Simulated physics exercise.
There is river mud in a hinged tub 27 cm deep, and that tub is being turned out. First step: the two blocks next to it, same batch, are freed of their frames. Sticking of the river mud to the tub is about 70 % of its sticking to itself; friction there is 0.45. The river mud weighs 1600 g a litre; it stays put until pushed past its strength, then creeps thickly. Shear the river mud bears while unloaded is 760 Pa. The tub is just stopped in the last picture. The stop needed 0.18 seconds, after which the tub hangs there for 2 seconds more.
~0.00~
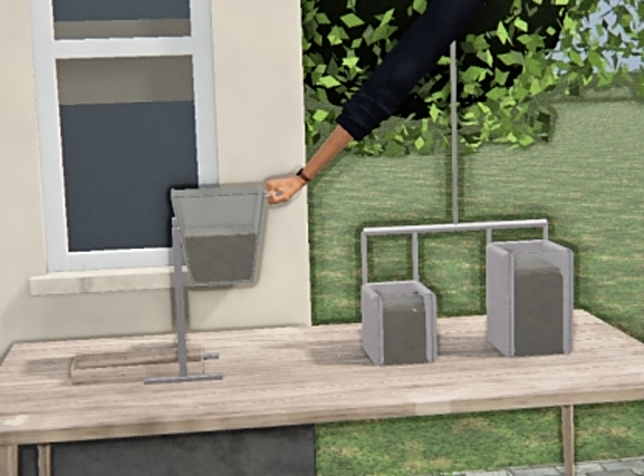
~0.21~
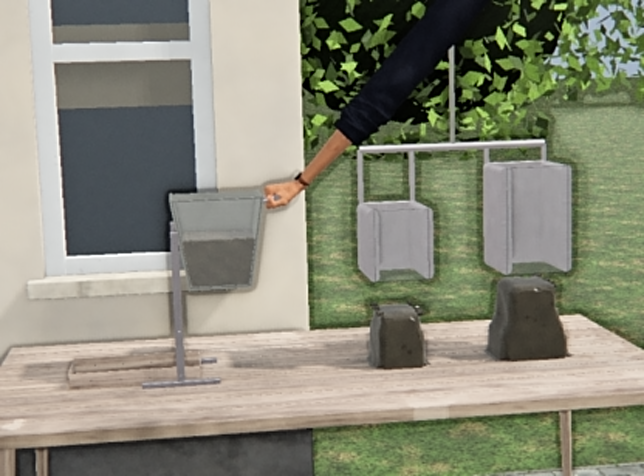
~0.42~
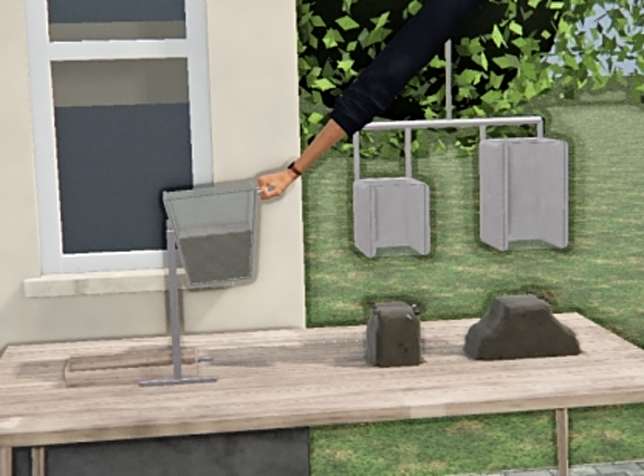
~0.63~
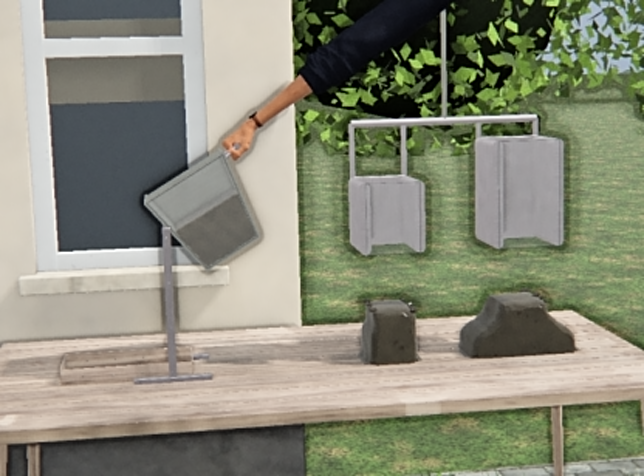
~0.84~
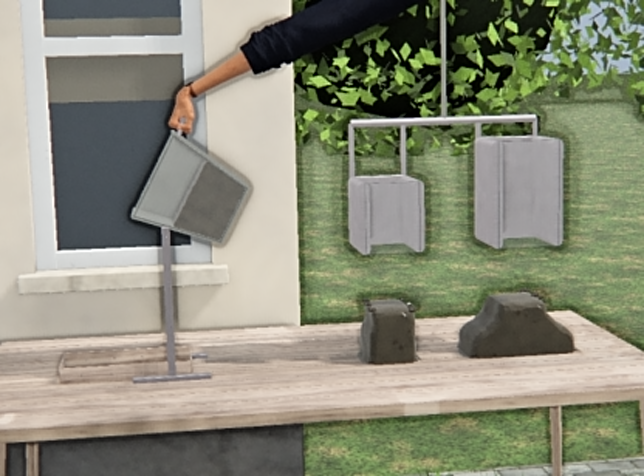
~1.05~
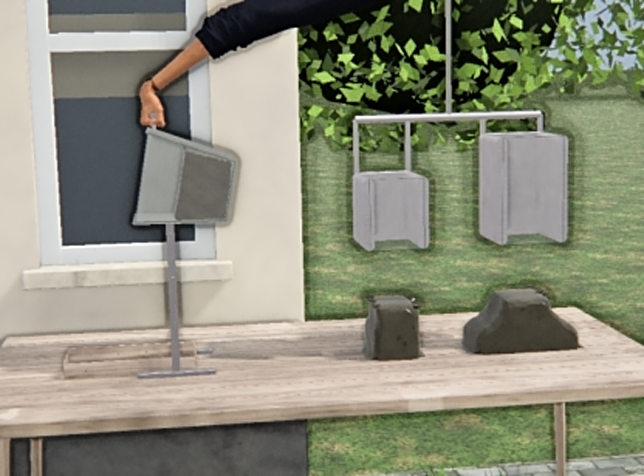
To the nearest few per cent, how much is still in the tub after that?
About 100 %.
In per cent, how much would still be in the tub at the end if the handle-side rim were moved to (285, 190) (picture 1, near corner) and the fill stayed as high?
Some 100 per cent, I reckon.
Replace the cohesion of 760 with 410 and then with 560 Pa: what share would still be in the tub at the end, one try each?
First 95 %, second 100 %.
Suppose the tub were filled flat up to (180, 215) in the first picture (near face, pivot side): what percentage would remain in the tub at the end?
It would come to roughly 100 percent.
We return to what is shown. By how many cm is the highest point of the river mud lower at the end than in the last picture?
2 cm.
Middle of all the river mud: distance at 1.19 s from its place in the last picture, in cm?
Around 1 cm.
After 1.19 s, the tub is at 79 degrees and holds 100 %.
After 1.36 s, the tub is at 79 degrees and holds 100 %.
After 1.53 s, the tub is at 79 degrees and holds 100 %.
After 1.70 s, the tub is at 79 degrees and holds 100 %.
After 3.05 s, at the end, the tub is at 79 degrees and holds 100 %.
